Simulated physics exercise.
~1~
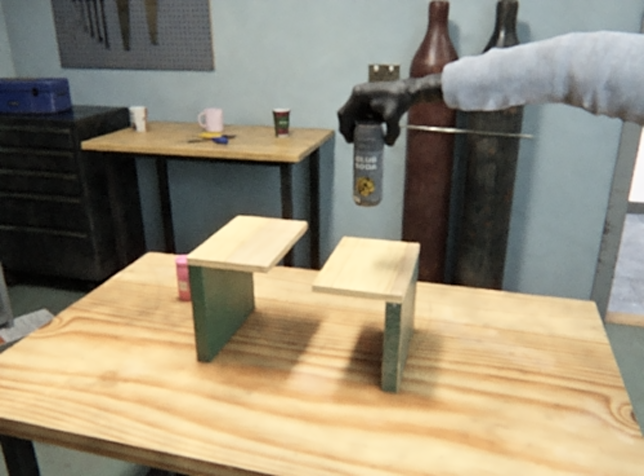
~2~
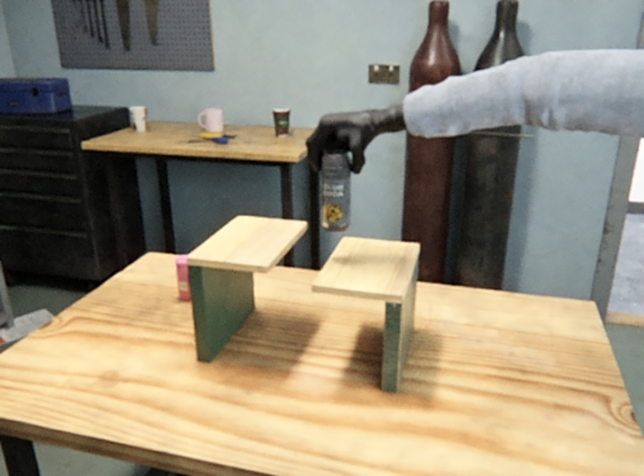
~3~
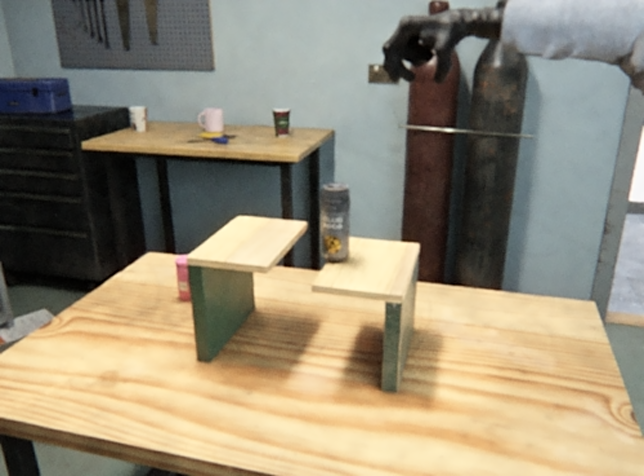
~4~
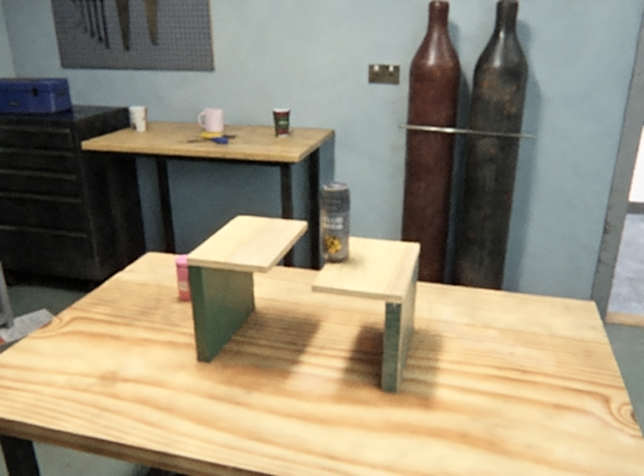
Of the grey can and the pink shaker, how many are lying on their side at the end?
None of them are. The grey can and the pink shaker are both still upright.
A gloved hand carried a grey can left and down to the gap in the top of a small wooden stand, let go and drew back out of view. The can stayed upright on top, while the pink shaker on the table never moved.
